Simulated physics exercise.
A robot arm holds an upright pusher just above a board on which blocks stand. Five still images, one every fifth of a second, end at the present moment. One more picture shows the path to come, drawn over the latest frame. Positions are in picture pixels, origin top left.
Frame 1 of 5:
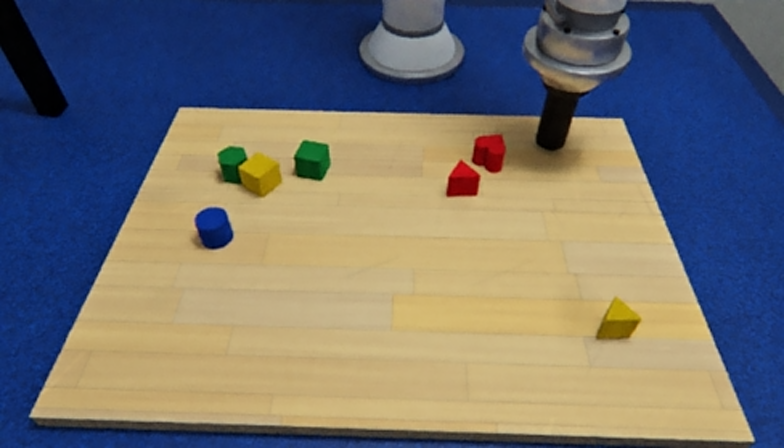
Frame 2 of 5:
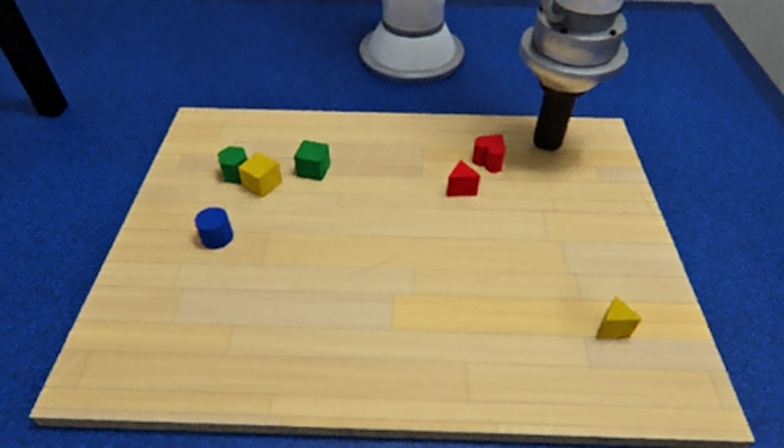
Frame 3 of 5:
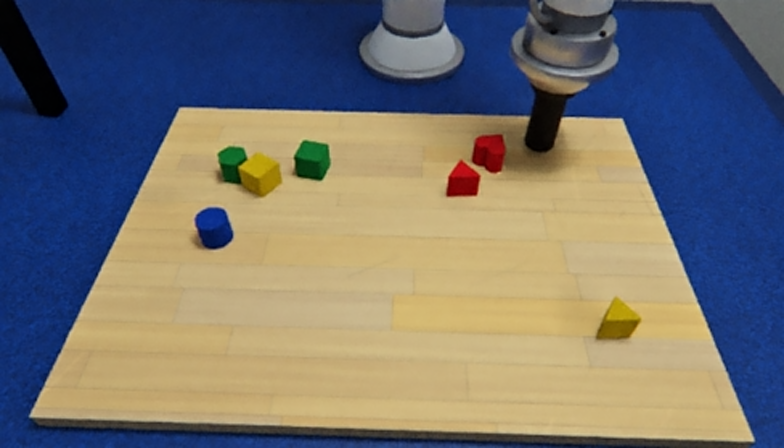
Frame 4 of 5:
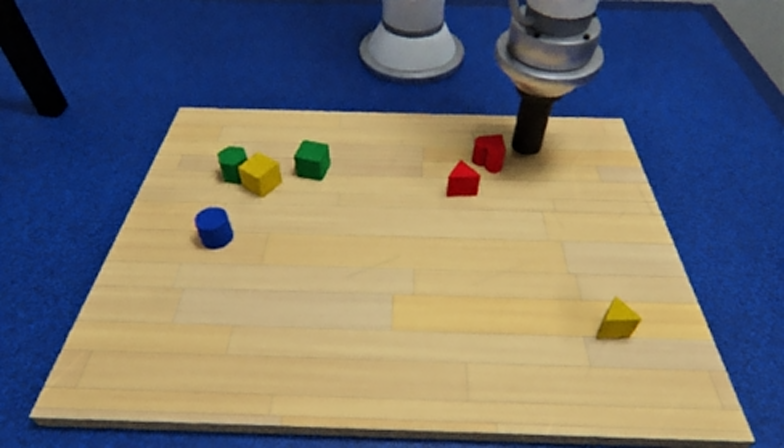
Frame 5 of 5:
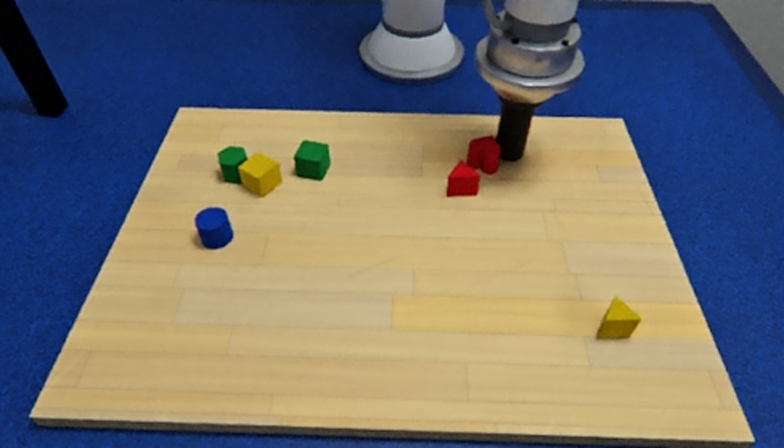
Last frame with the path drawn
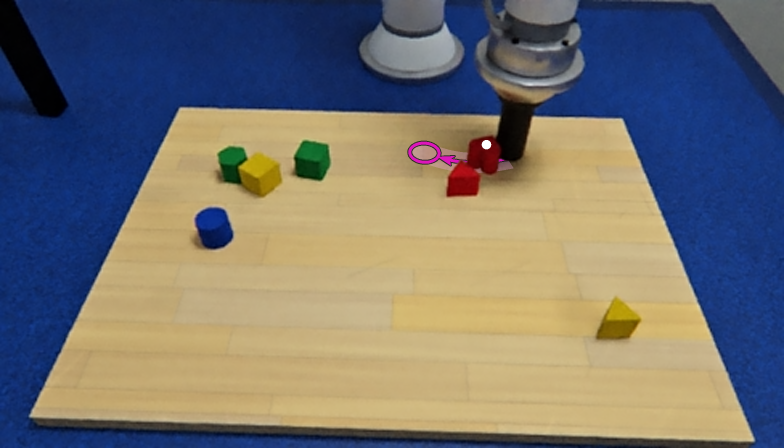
The robot arm moves left across the board and nudges the red heart slightly left.
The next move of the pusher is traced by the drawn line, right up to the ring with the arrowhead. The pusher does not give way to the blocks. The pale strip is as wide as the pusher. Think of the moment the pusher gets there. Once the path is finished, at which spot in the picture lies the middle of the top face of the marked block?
It sits at (437, 156).
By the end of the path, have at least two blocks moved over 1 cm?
Answer: No.
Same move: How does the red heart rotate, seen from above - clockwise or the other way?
Viewed from overhead, the red heart winds up turned anticlockwise.
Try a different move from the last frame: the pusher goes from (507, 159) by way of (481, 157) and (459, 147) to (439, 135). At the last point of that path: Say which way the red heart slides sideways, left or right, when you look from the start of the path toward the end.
Heads left.
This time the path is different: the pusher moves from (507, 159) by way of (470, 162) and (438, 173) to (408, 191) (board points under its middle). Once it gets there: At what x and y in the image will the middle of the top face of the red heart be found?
The red heart ends near (382, 178).
Path on the board, from (507, 159) through (480, 162) and (451, 160) to (424, 153); the dot is on the red heart.
On the path given first. One third of the way, pusher (481, 156); red heart (460, 151), turned 20° anticlockwise.
Two thirds of the way, pusher (451, 154); red three-sided block (462, 172), turned 20° anticlockwise; red heart (438, 155), turned 45° anticlockwise.
At the end, pusher (425, 146); red three-sided block (462, 172), turned 20° anticlockwise; red heart (437, 156), turned 50° anticlockwise.
